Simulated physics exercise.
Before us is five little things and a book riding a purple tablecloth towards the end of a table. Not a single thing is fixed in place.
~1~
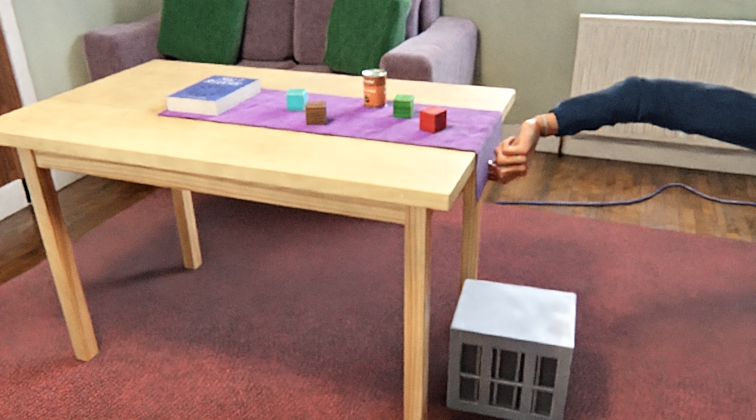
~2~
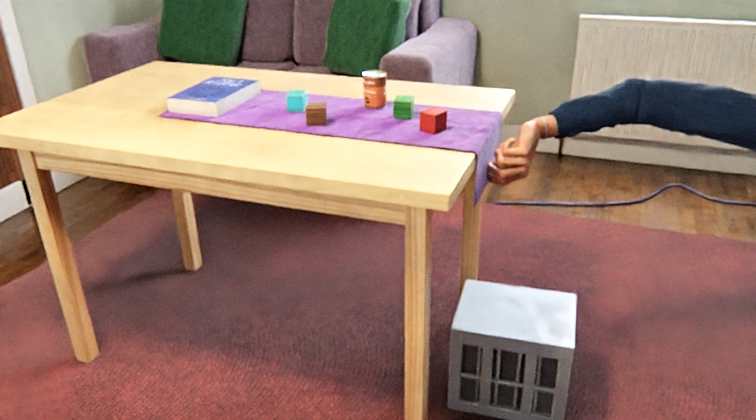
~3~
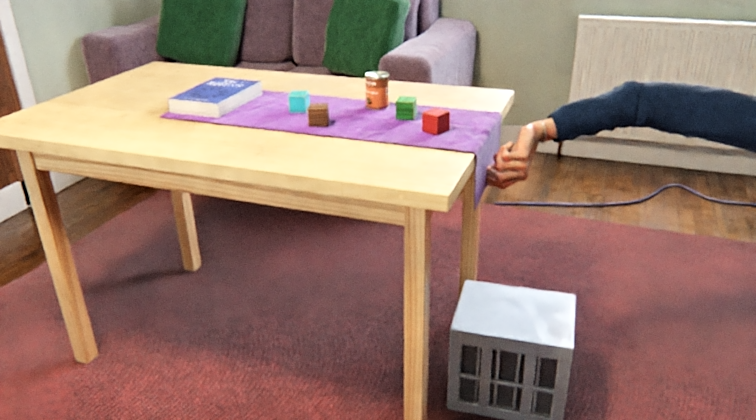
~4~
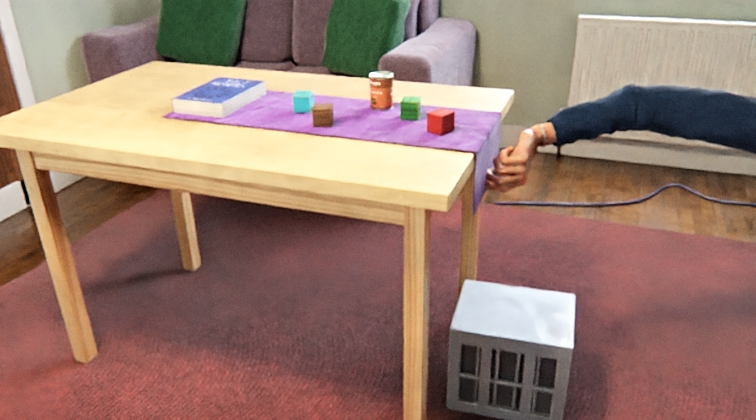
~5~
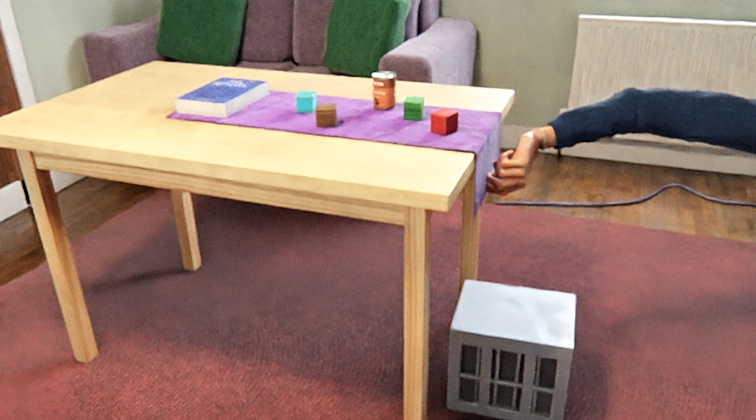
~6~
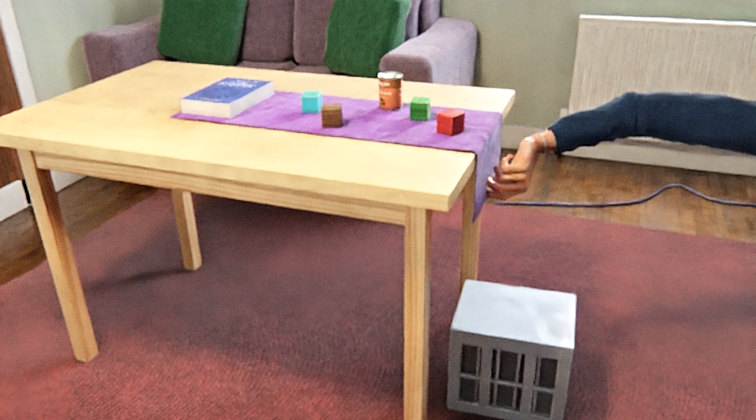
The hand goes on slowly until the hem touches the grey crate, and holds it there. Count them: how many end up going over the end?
From here the drop count reads three, plain and simple.
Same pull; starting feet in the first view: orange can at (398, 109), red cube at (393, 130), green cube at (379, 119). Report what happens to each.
Outcome: Orange can is gone; red cube is gone; green cube is gone.
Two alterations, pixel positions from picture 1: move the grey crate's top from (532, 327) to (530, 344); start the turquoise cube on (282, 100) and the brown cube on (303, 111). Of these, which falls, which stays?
Note: Turquoise cube kept on top; brown cube kept on top.
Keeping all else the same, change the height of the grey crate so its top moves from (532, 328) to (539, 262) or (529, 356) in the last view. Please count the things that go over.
First case 1, second 4.
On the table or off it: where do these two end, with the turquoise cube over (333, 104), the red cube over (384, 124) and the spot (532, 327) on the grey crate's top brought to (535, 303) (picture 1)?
Turquoise cube: Safe; red cube: Lost.
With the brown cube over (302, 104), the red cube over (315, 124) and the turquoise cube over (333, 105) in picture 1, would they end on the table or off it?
Brown cube: Still up. Red cube: Still up. Turquoise cube: Still up.
A little later, hem near (486, 234); red cube gone.
Next, hem near (485, 269); red cube and green cube gone.
Later still, hem on the crate; red cube, green cube and orange can gone.
When it is over, hem on the crate; red cube, green cube and orange can gone. It carries off three.
